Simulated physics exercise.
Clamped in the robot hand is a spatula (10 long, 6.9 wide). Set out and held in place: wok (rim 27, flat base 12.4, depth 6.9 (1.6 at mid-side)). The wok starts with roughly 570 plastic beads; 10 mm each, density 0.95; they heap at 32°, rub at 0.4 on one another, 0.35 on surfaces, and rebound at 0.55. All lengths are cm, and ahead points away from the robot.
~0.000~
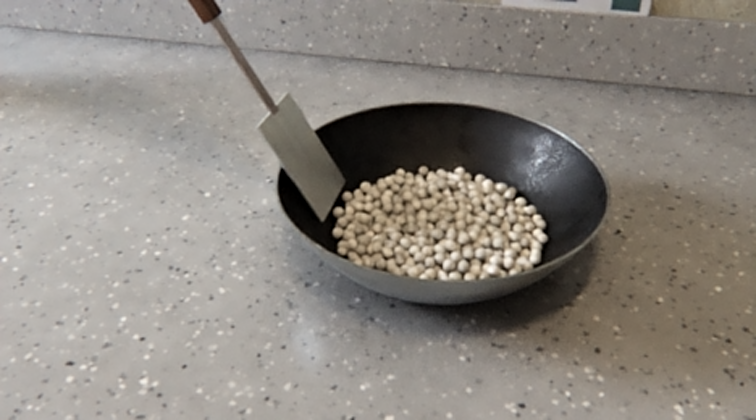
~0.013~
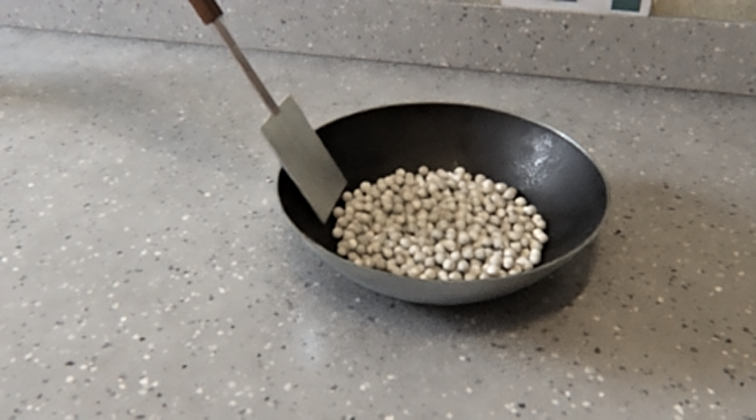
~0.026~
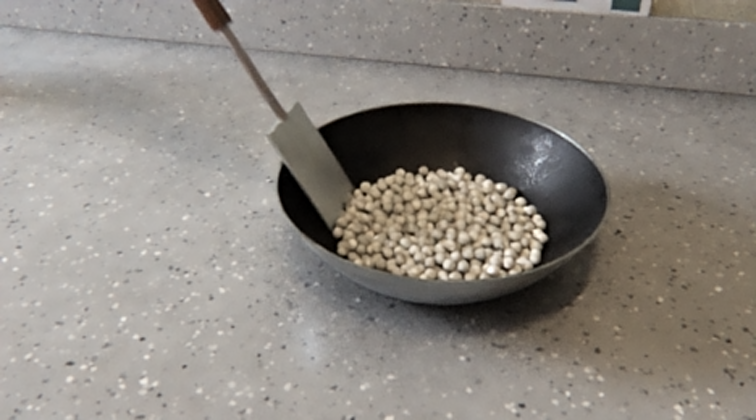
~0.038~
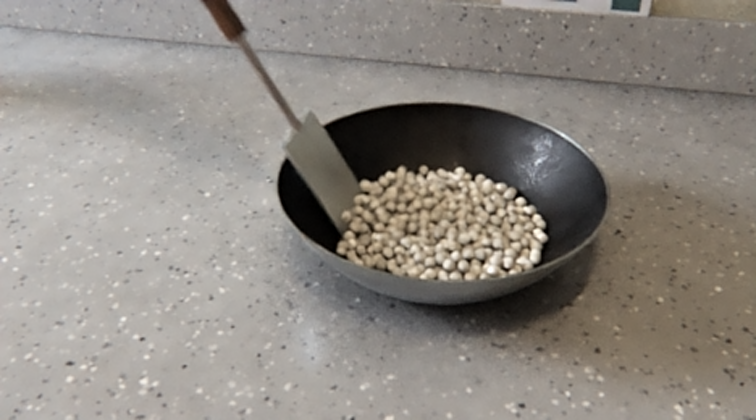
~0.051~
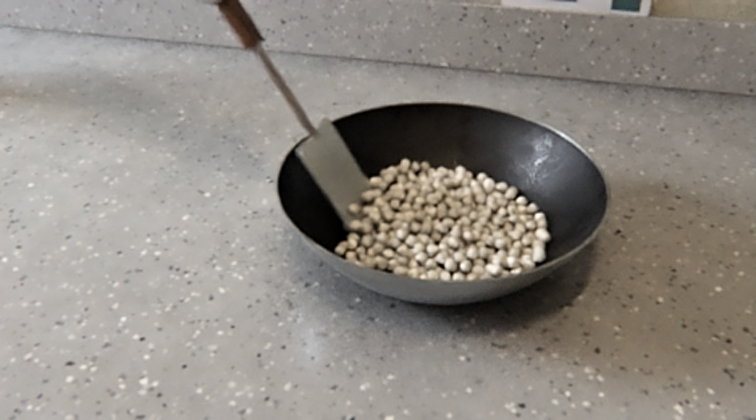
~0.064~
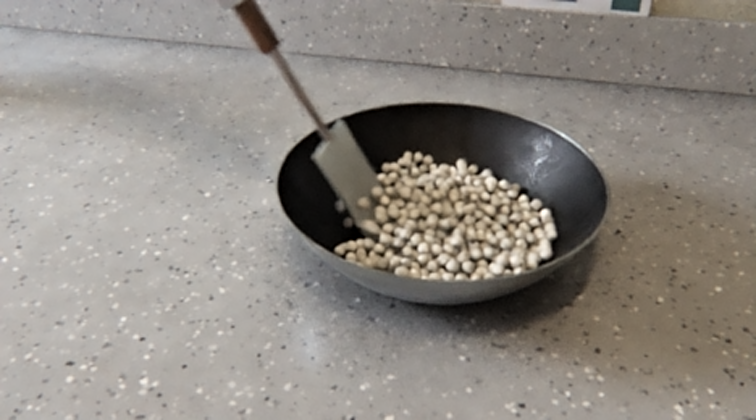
A black wok holds pale beads while a spatula slides rightward, pushing some of them.
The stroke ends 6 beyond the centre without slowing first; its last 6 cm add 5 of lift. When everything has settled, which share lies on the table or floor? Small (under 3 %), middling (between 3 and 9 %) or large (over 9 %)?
A middling share, between 3 and 9 %, ends on the table or floor.
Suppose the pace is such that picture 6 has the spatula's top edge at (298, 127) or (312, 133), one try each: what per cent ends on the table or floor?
Some 0 and 0 per cent.
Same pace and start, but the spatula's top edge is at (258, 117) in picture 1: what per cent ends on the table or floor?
Some 10 per cent.
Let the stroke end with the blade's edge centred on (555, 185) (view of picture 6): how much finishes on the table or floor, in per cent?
Some 15 per cent.
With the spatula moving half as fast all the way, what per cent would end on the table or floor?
It would be near 0 per cent.
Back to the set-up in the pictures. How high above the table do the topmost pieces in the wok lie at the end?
Roughly 5.5 cm.
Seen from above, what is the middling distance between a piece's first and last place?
Roughly 3 cm.
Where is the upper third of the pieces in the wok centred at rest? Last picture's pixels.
Around (527, 225).
After 0.10 s, sloping 60°, highest piece 5 above the table; 569 in the wok.
After 0.13 s, sloping 60°, highest piece 7 above the table; 569 in the wok.
After 0.34 s, sloping 60°, highest piece 9 above the table; 536 in the wok, 17 on the table or floor, 16 on the blade or in flight.
After 1.39 s, sloping 60°, highest piece 5 above the table; 536 in the wok, 33 on the table or floor.
In the end, 536 in the wok, 33 on the table or floor. That is 6 % on the table or floor.
